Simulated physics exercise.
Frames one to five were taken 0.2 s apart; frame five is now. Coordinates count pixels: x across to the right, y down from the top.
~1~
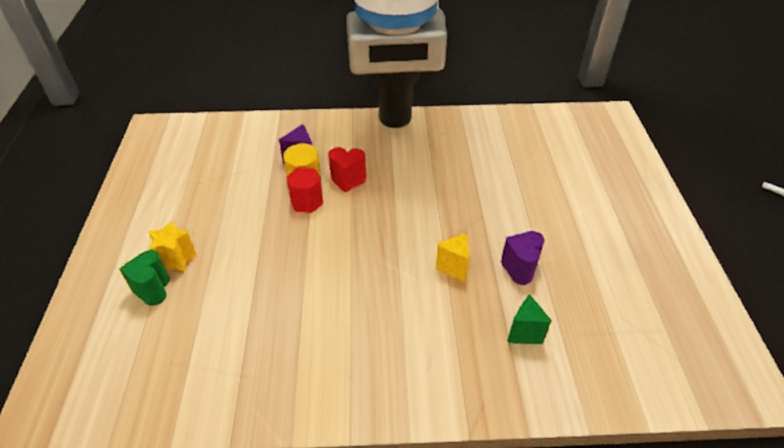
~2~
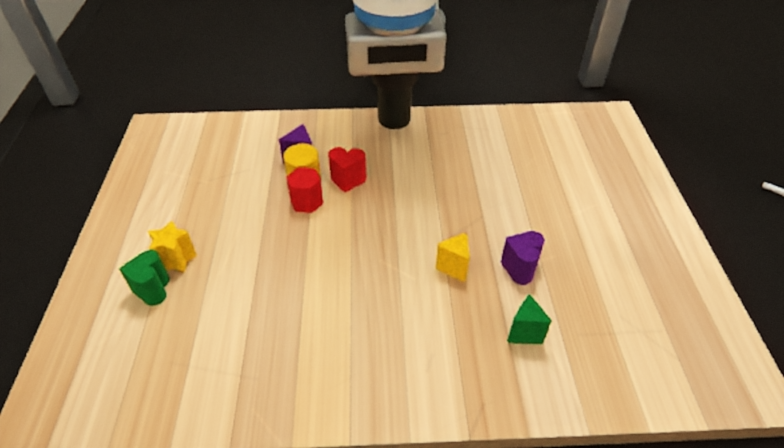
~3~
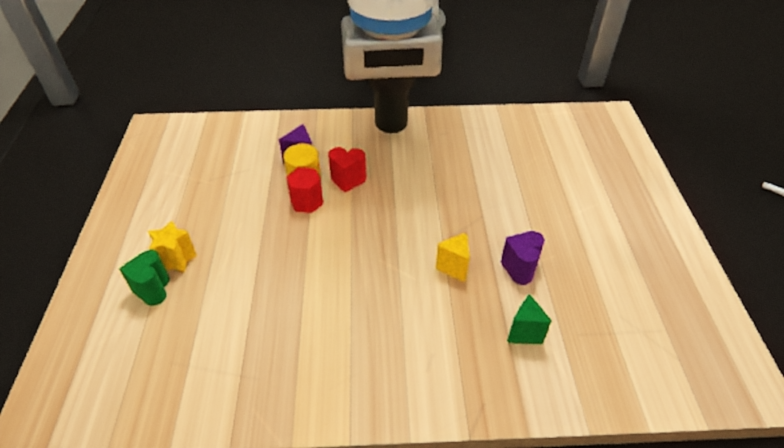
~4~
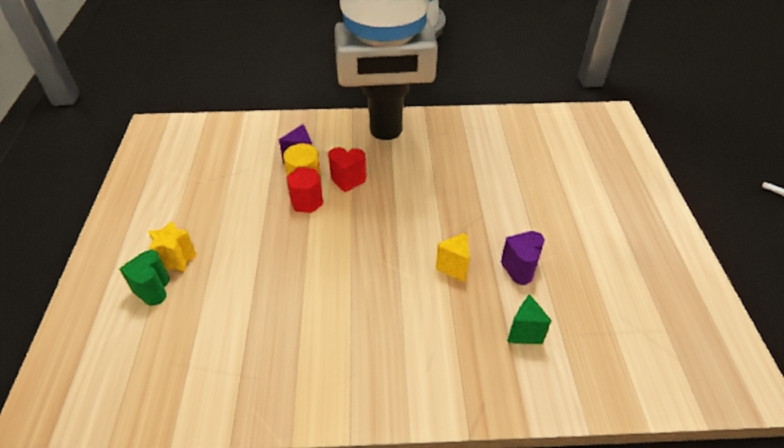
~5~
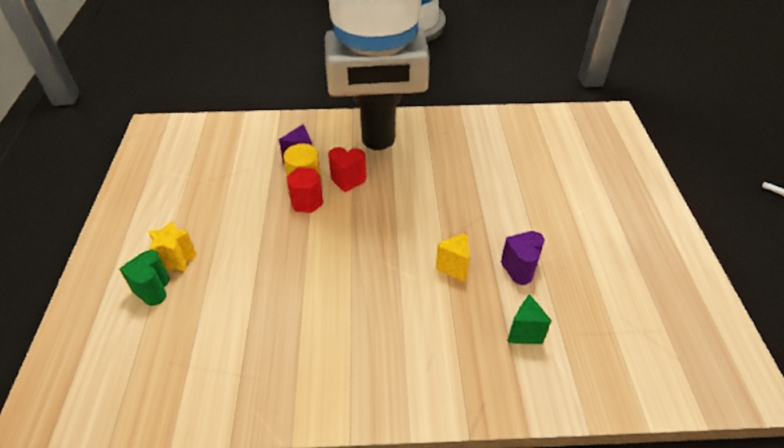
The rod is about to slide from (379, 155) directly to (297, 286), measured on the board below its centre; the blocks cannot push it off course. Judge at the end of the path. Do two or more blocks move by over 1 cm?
My answer is yes.
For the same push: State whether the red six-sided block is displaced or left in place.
It is carried off its spot.
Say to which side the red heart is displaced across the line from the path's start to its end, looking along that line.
My prediction: Rightwards.
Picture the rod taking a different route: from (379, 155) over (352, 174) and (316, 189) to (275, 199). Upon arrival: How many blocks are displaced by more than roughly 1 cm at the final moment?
By the end of the path, three or more blocks have moved more than about a centimetre.
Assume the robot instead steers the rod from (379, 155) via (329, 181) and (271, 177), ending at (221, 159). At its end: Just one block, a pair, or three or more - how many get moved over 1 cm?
A group of three or more is moved.
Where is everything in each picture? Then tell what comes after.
The first picture shows tip of the rod at (395, 119), middles of tops, yellow round block at (301, 154), red six-sided block at (303, 178), red heart at (346, 156).
The second picture shows rod at (394, 121), nothing pushed.
The third picture shows rod at (391, 125), nothing pushed.
The fourth picture shows rod at (386, 131), nothing pushed.
The fifth picture shows rod at (379, 141), yellow round block at (301, 154), red six-sided block at (303, 178), red heart at (346, 156).
On the path given first. One third of the way, rod at (354, 179); red six-sided block at (288, 180); red heart at (322, 173), turned 70° clockwise.
Two thirds of the way, rod at (326, 222); red six-sided block at (279, 181), turned 20° anticlockwise; red heart at (312, 179), turned 110° clockwise.
At the end, rod at (294, 272); yellow round block unmoved; red six-sided block at (279, 181), turned 20° anticlockwise; red heart at (312, 179), turned 110° clockwise.
